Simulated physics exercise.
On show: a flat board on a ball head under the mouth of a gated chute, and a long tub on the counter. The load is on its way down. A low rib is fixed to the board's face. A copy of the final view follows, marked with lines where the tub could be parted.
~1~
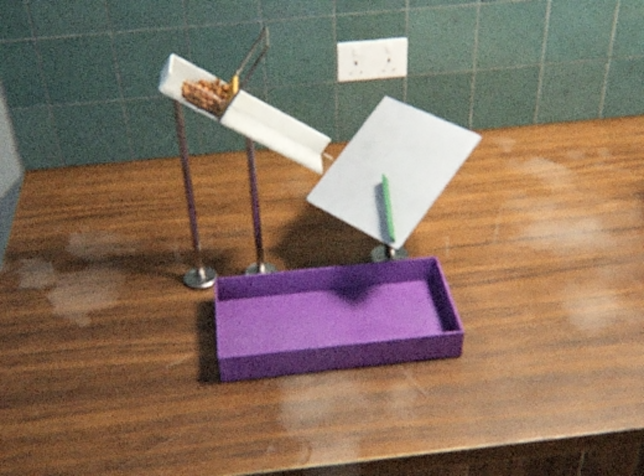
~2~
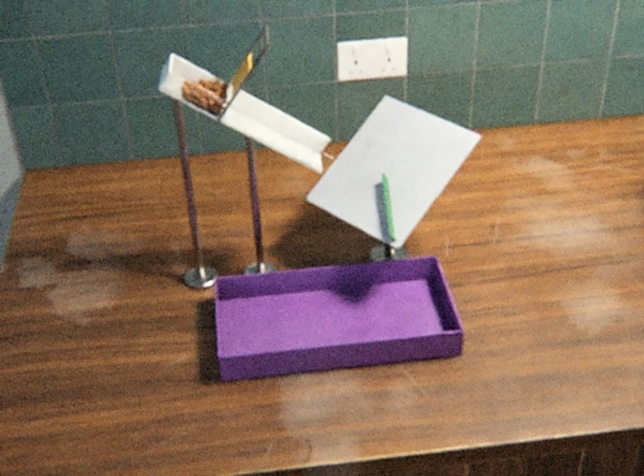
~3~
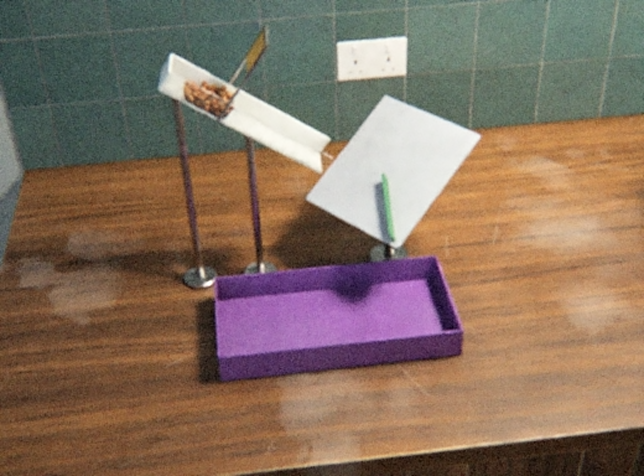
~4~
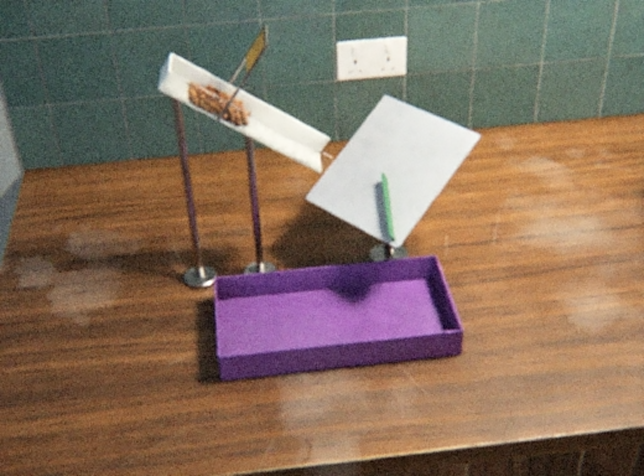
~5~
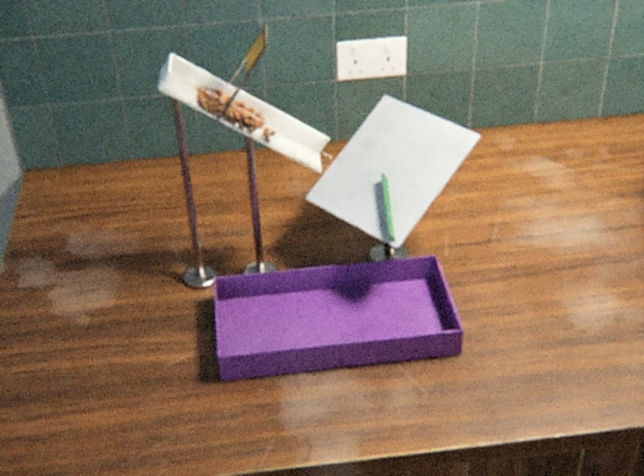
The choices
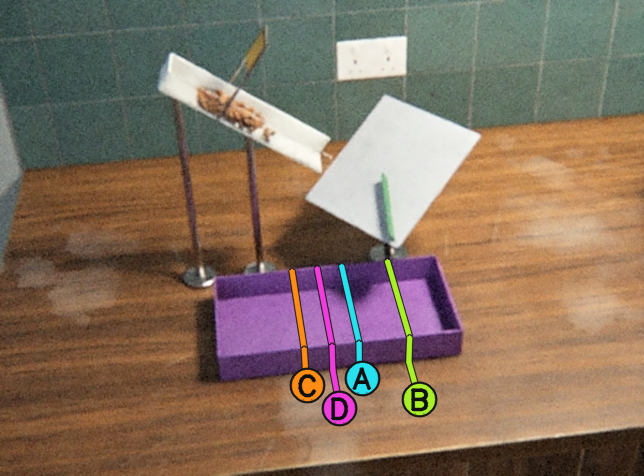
We see a gate swing up on a sloping white chute and a load of small brown pieces begin sliding down to the right, spreading out, while a tilted white board and an empty purple tub below stay still.
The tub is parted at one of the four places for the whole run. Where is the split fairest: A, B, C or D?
Choose A.
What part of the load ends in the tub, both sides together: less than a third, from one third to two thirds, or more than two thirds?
It is more than two thirds.
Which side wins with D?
More lands on the right.
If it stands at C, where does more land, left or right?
Right.
On the marked copy, line A crosses the front rim at (358, 341); line B crosses the front rim at (409, 336); line C crosses the front rim at (304, 347); line D crosses the front rim at (331, 344).
If A is chosen, of what is caught, about half on the left of the divider, about half on the right.
If B is chosen, of what is caught, nearly all on the left of the divider, a stray few on the right.
If C is chosen, of what is caught, a stray few on the left of the divider, nearly all on the right.
If D is chosen, of what is caught, a small part on the left of the divider, nearly all on the right.
